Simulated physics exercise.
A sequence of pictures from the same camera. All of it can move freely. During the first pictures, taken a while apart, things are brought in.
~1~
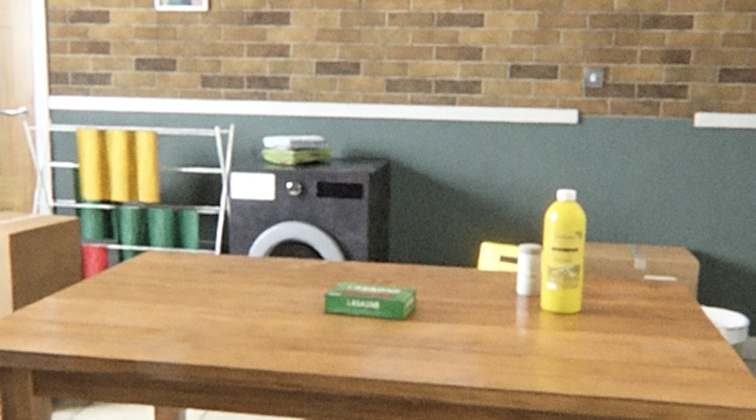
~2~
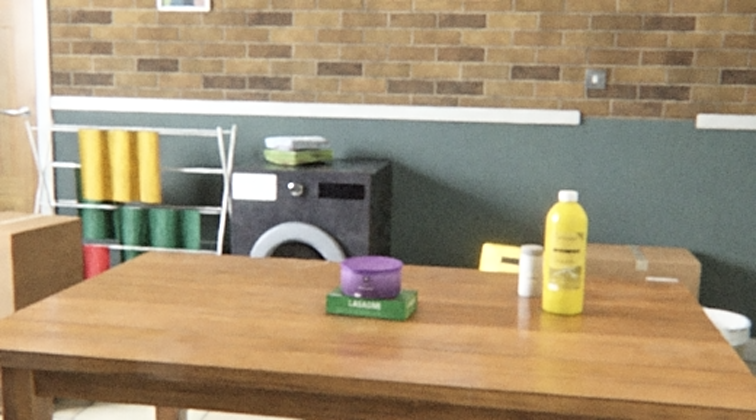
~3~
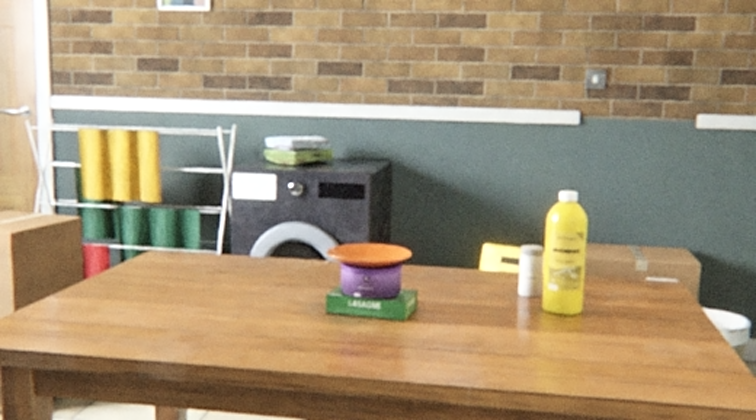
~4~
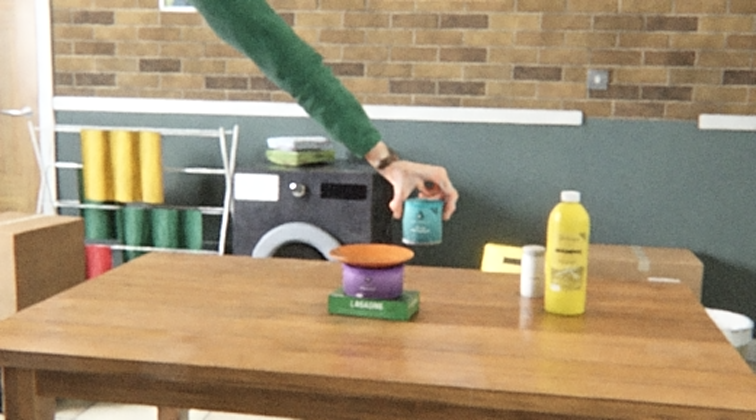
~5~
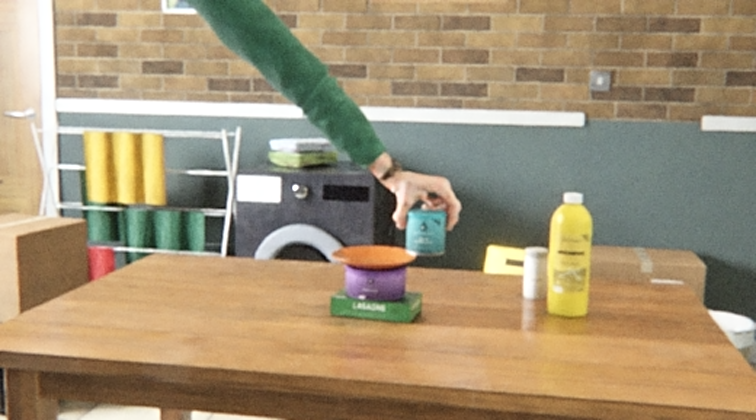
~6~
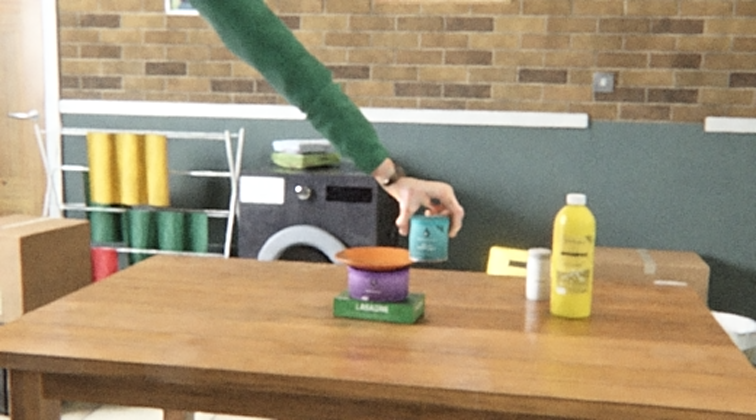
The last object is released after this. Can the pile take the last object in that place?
Not firm.
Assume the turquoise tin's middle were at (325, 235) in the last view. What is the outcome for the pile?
Observed: Pile falls.
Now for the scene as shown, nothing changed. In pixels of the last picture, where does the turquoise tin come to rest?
End spot: Near (472, 301).
Then, 0.30 s after the last picture, turquoise tin now fallen.
Then, 0.50 s after the last picture, nothing new.
Then, 1.70 s after the last picture, turquoise tin resting near (472, 301).
At rest, fallen, turquoise tin; the other 5 in place. Seen from the same camera at the end, turquoise tin near (472, 301). The pile gives way.
